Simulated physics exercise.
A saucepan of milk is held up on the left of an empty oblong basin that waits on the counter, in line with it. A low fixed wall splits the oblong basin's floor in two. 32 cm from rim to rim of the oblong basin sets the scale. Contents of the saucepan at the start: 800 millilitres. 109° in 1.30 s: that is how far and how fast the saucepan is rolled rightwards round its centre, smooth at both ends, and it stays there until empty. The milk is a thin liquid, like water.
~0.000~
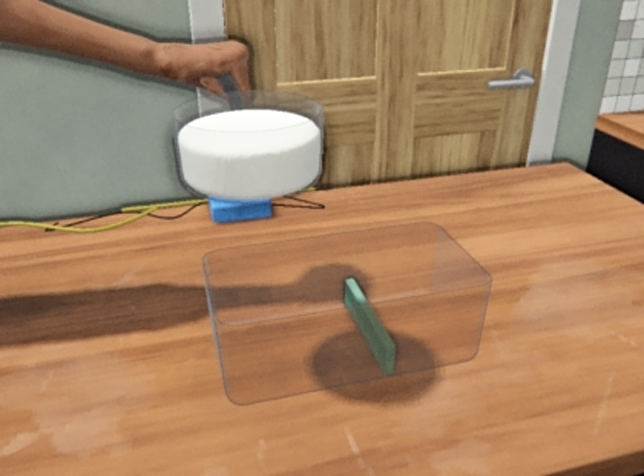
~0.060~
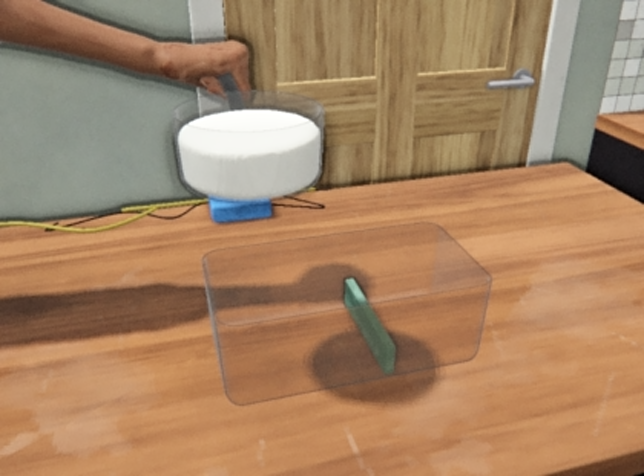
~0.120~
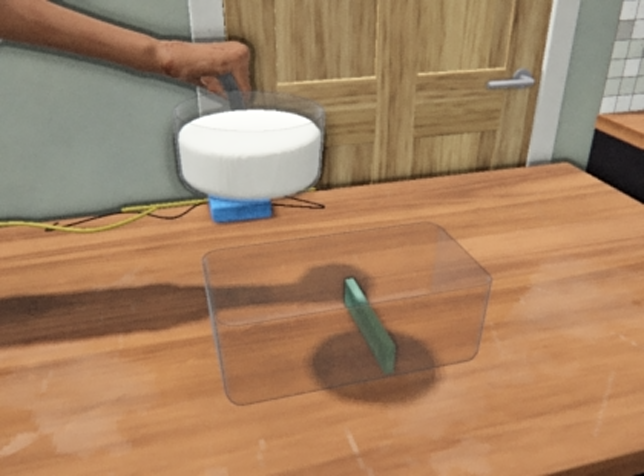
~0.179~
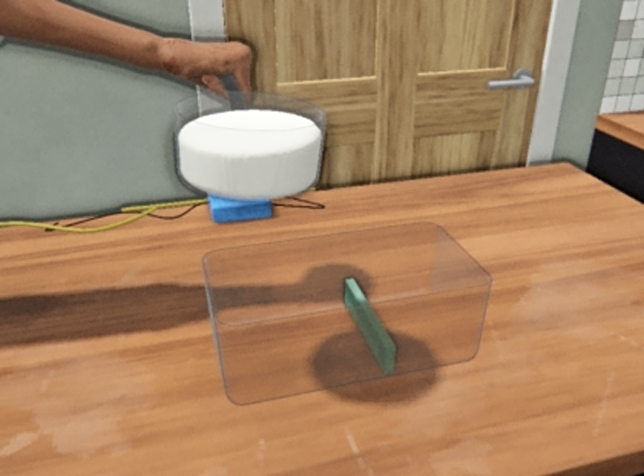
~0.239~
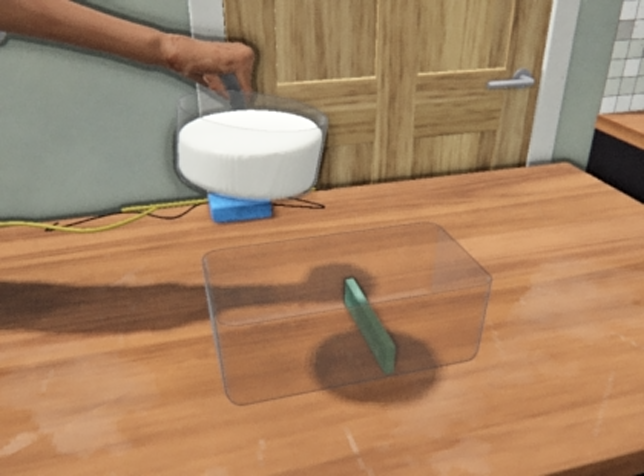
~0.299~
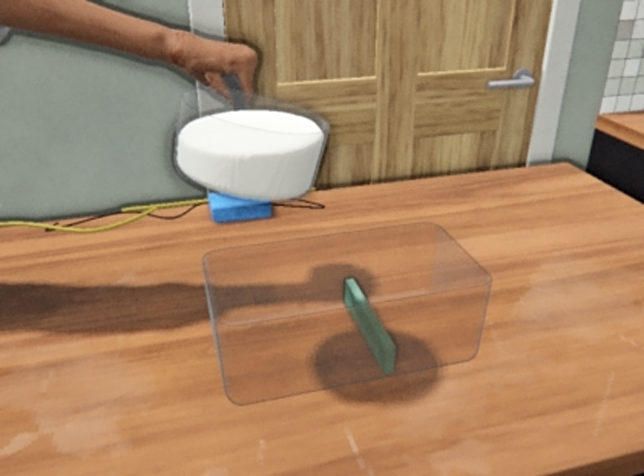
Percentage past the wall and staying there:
56 percent.
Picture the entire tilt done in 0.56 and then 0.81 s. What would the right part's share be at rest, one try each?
30 and 40 %.
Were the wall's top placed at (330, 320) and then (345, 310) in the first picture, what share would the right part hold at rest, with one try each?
Some 85 in a hundred, then some 75 in a hundred.
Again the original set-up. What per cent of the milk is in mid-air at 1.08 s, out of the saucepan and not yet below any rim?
Near 10 in a hundred.
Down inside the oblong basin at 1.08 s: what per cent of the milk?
Roughly 82 %.
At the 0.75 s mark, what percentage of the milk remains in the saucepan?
At that time about 52 in a hundred parts are still held.
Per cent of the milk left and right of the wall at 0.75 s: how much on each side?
About 3 % left, 10 % right.
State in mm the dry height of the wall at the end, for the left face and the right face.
Looks like roughly 28 mm on the left and roughly 16 mm on the right.
Then, 0.75 s in, the tilt is 67° and 53 per cent is still to pour, 3 is left of the wall and 10 right of it.
Then, 1.08 s in, the tilt is 101° and 8 per cent is still to pour, 27 is left of the wall and 55 right of it.
Then, 1.42 s in, the tilt is 109° and 0 per cent is still to pour, 43 is left of the wall and 55 right of it.
Then, 1.80 s in, the tilt is 109° and 0 per cent is still to pour, 43 is left of the wall and 56 right of it.
Finally, 43 per cent lies left of the wall, 56 right of it and 1 outside.
